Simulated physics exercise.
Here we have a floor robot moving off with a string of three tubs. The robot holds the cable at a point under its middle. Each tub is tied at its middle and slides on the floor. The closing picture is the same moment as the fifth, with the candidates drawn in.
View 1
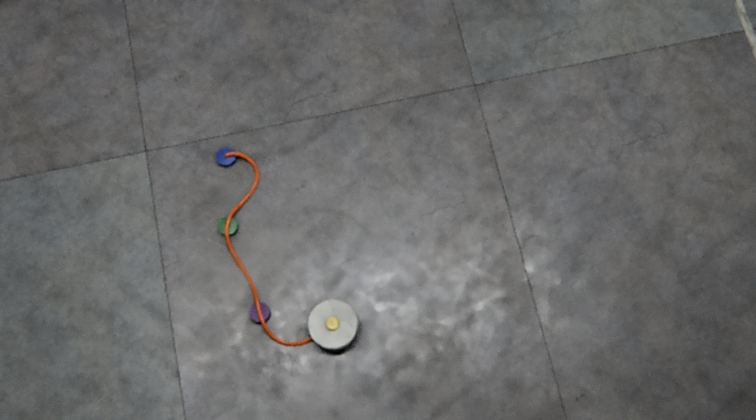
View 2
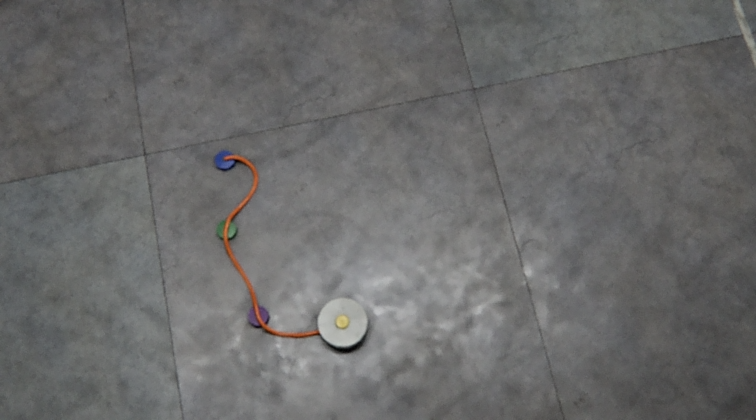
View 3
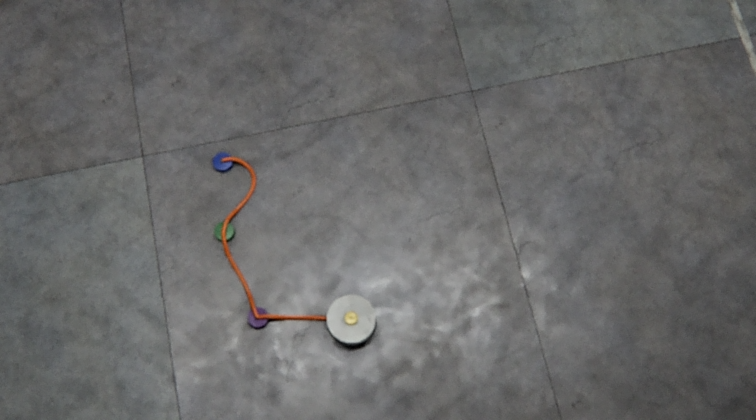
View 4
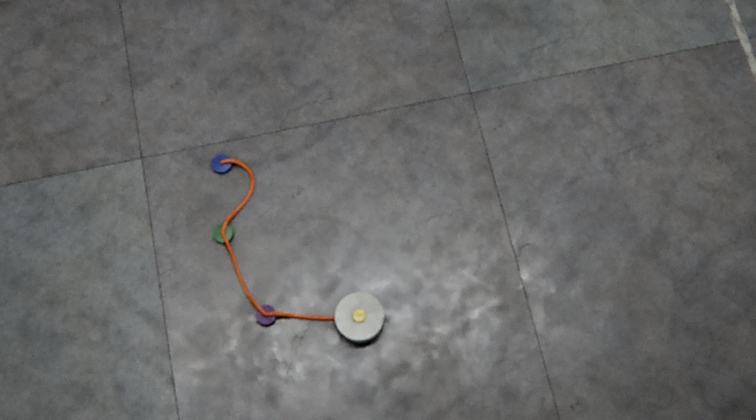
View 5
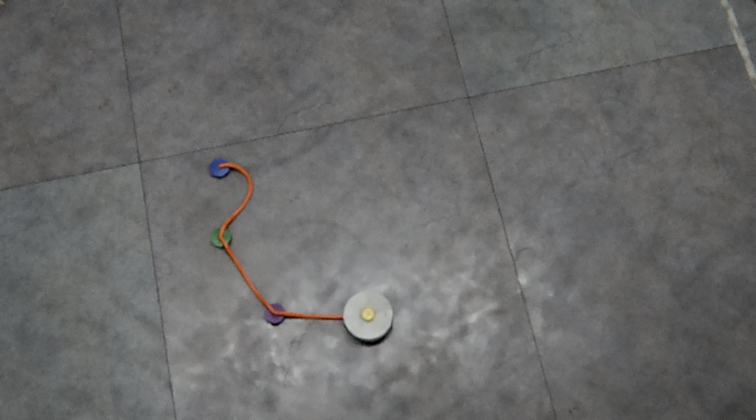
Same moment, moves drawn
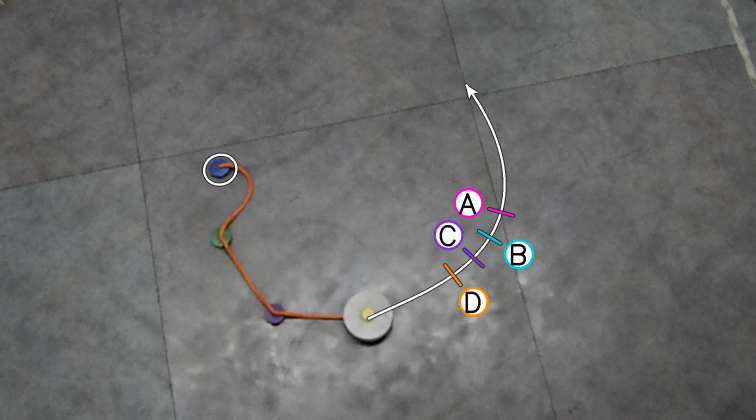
A pale grey disc-shaped robot with a yellow centre sits on a dark, mottled tiled floor seen from high above, trailing an orange cable linked to small purple, green and blue discs up to its left. The robot slides a short way right, drawing the slack cable straight to the purple disc, which then shifts right after it. The green and blue discs barely move as the view drifts slightly.
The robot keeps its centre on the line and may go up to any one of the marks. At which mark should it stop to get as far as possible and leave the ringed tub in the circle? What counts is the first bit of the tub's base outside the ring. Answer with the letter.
Stop at C.
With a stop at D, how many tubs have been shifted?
Two.
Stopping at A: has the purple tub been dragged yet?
By then, yes.
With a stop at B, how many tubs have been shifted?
Three.
On the marked copy, A at (501, 212); B at (490, 237); C at (474, 258); D at (453, 275); the ring at (220, 170); the route from (369, 319) via (497, 224) to (466, 85).
With C. Early on, robot (409, 298); blue tub (220, 168); green tub (232, 245); purple tub (316, 290).
Further on, robot (445, 278); blue tub (220, 168); green tub (260, 252); purple tub (352, 279).
At the end, robot (474, 255); blue tub (222, 171); green tub (288, 247); purple tub (382, 266); the ringed tub at the far end is still in its ring.
As for the rest, A drags the last tub to (232, 181); B drags the last tub to (226, 177); D is safe but short.
